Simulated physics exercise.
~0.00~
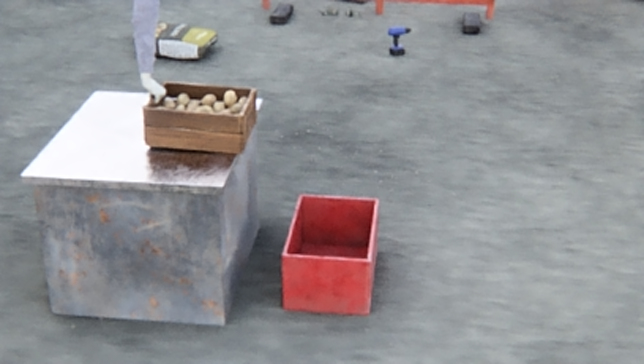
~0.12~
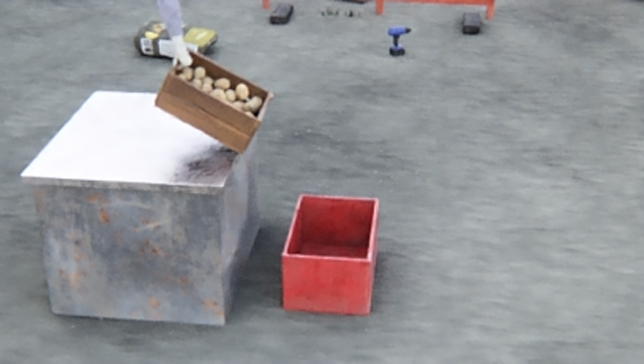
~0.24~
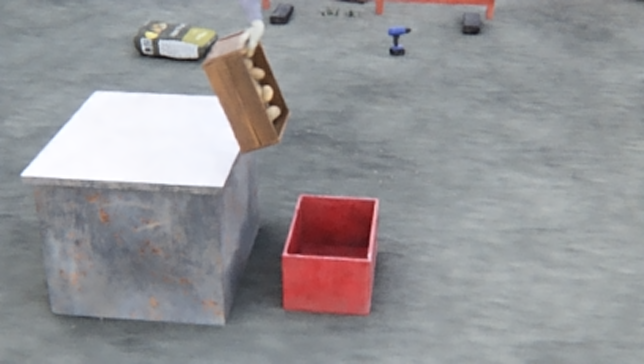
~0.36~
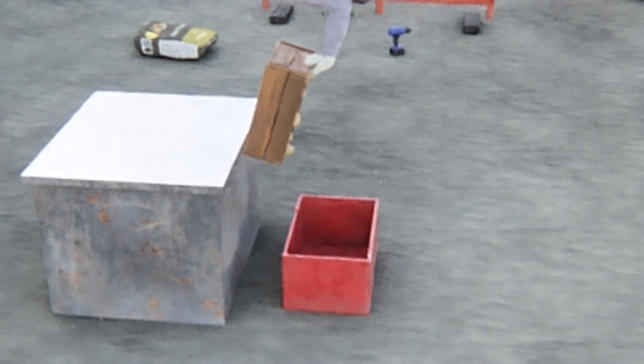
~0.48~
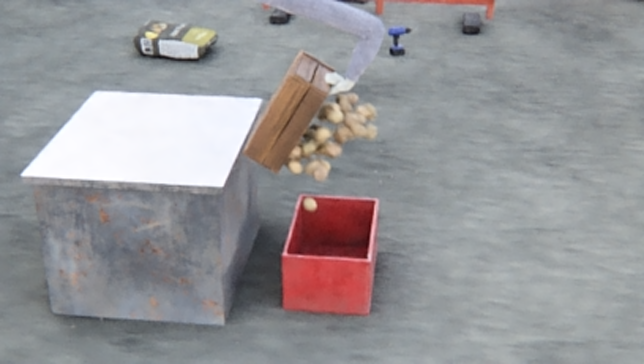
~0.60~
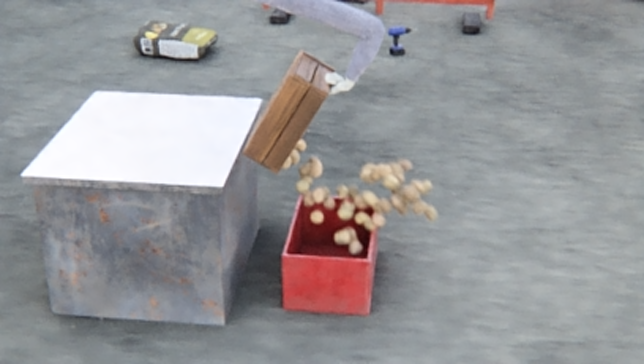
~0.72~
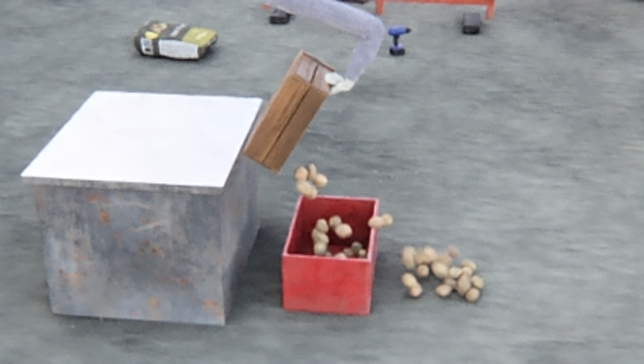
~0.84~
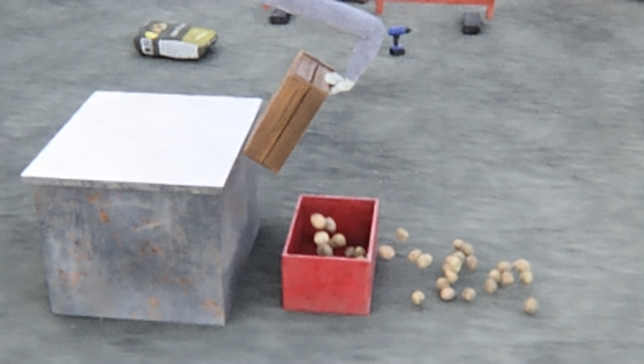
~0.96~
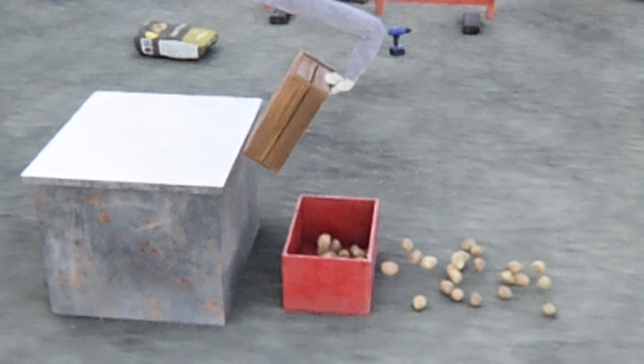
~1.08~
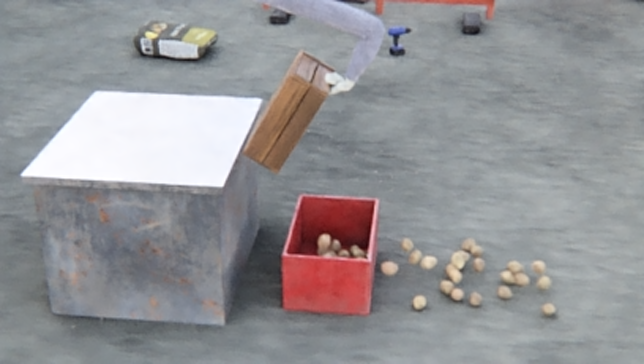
A wooden crate of small, round, tan pieces resembling potatoes rests on the right edge of a worn metal bench with a pale top, seen from above on a grey floor. An open red bin stands to the right, while a yellow and black bag and a blue drill lie behind. A pale, jointed arm tips the crate rightward over the edge until it hangs steeply. The pieces tumble out in a cluster, some dropping into the bin and others flying past it. They scatter and settle, part inside the bin and part on the floor to its right.
